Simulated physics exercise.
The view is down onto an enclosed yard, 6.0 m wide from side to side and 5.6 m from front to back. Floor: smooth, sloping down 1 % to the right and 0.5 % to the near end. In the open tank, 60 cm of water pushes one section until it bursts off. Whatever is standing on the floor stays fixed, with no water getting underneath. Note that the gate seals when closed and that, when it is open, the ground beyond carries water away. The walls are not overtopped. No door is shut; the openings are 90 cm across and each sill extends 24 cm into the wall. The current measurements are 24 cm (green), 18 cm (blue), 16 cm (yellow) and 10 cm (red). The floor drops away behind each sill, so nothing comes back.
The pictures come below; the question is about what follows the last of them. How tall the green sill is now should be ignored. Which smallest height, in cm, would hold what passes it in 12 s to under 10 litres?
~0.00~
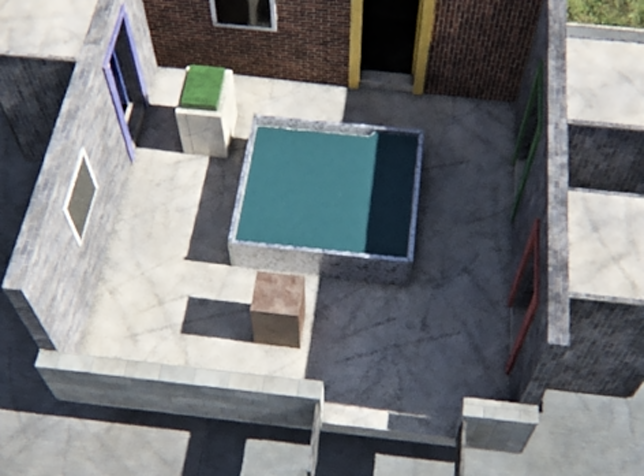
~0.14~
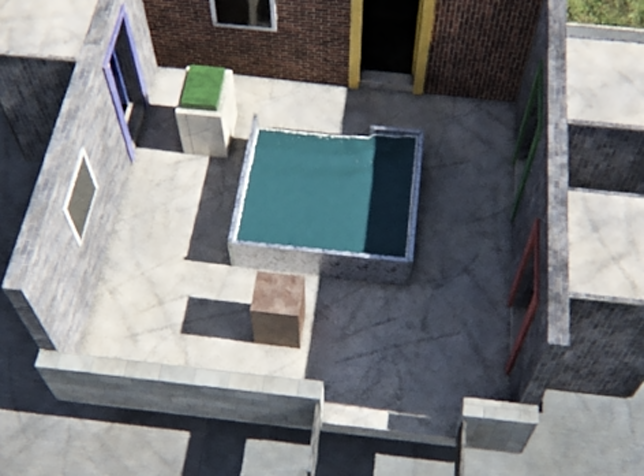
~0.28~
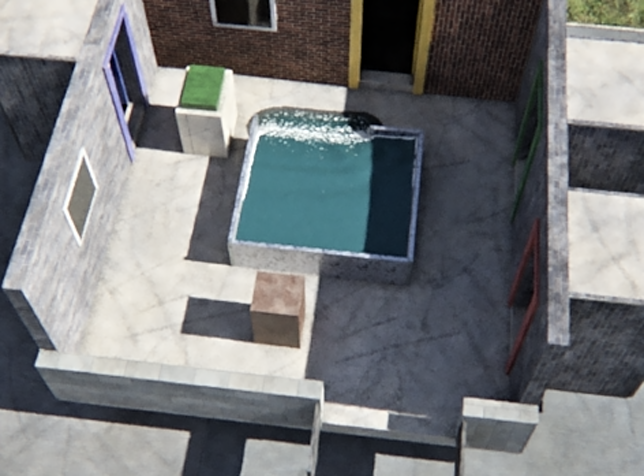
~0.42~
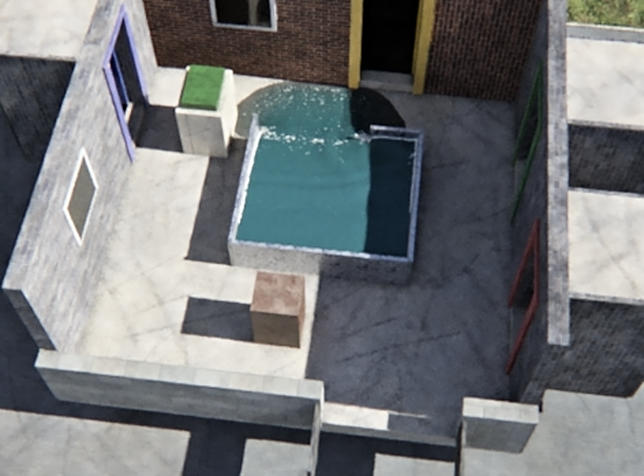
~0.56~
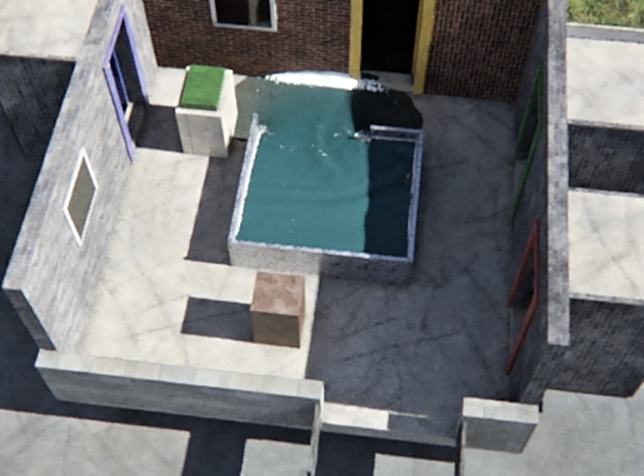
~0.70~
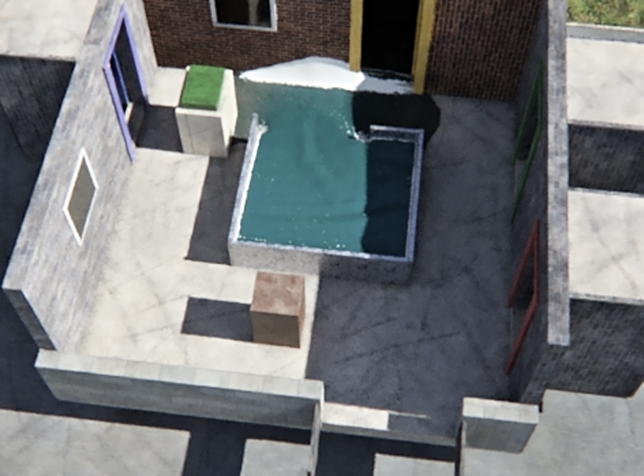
It would have to be roughly 13.5 cm high.
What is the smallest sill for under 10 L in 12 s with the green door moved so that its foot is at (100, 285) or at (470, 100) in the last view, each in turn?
First place around 6.0 cm, second around 17 cm.
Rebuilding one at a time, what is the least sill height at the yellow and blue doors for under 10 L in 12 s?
About 31 cm at yellow and 19 cm at blue.
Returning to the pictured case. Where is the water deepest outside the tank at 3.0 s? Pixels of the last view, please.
About (158, 67).
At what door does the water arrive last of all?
The red door.
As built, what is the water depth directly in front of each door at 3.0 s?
Centimetres: Green = 16, blue = 20, yellow = 21, red = 1.
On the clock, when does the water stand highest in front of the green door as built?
That happens close to 3.4 s on the clock.
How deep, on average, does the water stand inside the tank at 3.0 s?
Some 25 cm.
After 1.4 s water covers 20 % of the floor, deepest (46 cm) near (316, 91); it has not reached the green door.
After 3.0 s water covers 50 % of the floor, deepest (40 cm) near (158, 67); 16 cm at the green door, 0 litres in over its 24 cm sill.
After 12.0 s water covers 100 % of the floor, deepest (12 cm) near (491, 425); 8 cm at the green door, 0 litres in over its 24 cm sill.
At the green door as built, the water arrived by 2.2 s and peaked near 17 cm at 3.4 s.
With a sill of 11.5 cm, 24 litres would have come in within the 12 s; with 16 cm, 3 litres. So under 10 litres takes about 13.5 cm.
